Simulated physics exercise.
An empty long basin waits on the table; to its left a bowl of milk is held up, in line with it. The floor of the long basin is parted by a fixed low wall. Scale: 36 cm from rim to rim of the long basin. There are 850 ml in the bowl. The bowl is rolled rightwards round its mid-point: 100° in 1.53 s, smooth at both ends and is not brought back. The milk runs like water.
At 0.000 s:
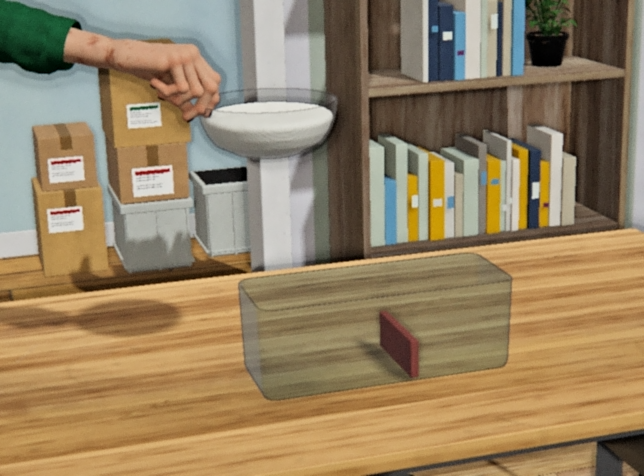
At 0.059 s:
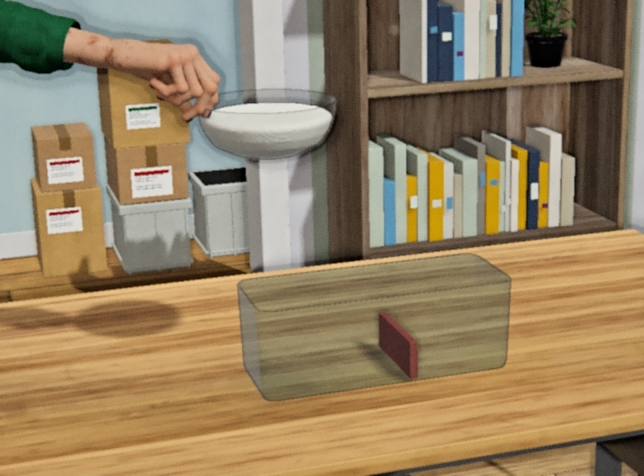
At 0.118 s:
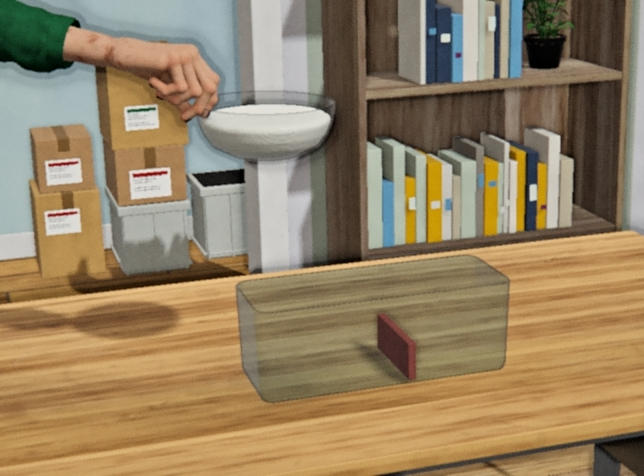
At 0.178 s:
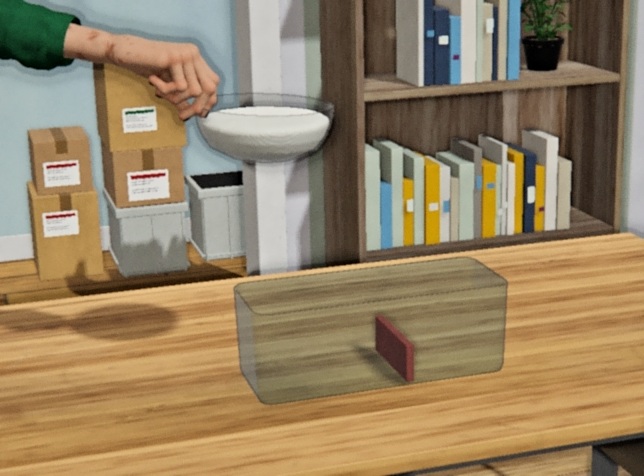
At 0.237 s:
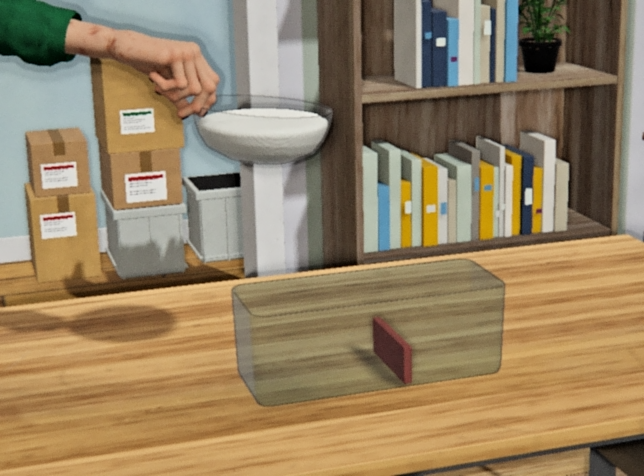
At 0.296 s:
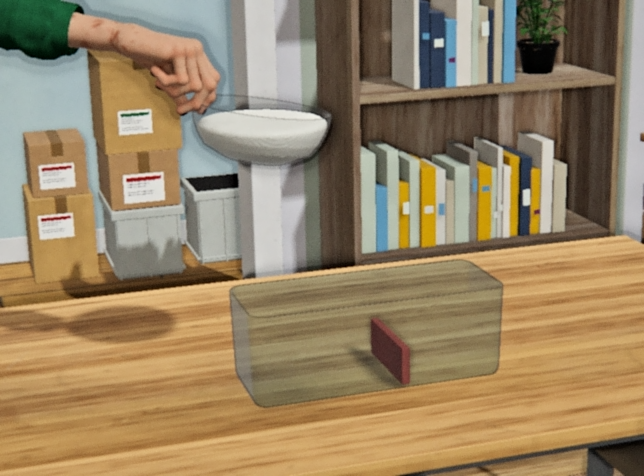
We see a hand holding a clear bowl of white liquid above a wooden table, left of a long transparent basin with a small red wall inside; the bowl stays nearly level, then tilts slightly rightwards as the view drifts subtly.
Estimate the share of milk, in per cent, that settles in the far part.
About 49 per cent.
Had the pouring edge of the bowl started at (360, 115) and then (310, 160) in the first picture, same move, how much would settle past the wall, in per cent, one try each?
In turn about 75 and 0 per cent.
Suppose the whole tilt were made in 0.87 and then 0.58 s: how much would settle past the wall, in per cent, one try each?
First 35, then 25 per cent.
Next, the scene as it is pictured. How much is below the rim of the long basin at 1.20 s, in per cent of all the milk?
About 84 per cent.
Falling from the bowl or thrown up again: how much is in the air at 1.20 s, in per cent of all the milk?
Some 12 per cent.
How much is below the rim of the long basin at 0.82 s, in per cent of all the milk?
Near 12 in a hundred.
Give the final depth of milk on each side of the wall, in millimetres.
Some 16 mm on the left and 22 mm on the right.
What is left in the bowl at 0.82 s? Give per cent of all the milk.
About 48 per cent.
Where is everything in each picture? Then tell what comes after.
Tilt 0°; pouring edge (333, 97); surface from (203, 119) to (329, 109); the long basin's rim runs from (248, 297) to (495, 267); the wall's top is at (398, 327), in the first frame.
Tilt 0°; pouring edge (332, 98); surface from (201, 120) to (328, 110), in the second frame.
Tilt 1°; pouring edge (331, 100); surface from (201, 121) to (326, 112), in the third frame.
Tilt 3°; pouring edge (330, 105); surface from (200, 122) to (325, 115), in the fourth frame.
Tilt 6°; pouring edge (328, 109); surface from (198, 123) to (323, 117), in the fifth frame.
Tilt 9°; pouring edge (327, 114); surface from (197, 124) to (323, 118), in the sixth frame.
By 0.82 s the tilt is 55° and 48 per cent is still to pour, 7 is left of the wall and 5 right of it.
By 1.20 s the tilt is 89° and 4 per cent is still to pour, 36 is left of the wall and 48 right of it.
By 1.60 s the tilt is 100° and 0 per cent is still to pour, 49 is left of the wall and 49 right of it.
By 2.03 s the tilt is 100° and 0 per cent is still to pour, 49 is left of the wall and 49 right of it.
At rest 49 per cent lies left of the wall, 49 right of it and 2 outside.
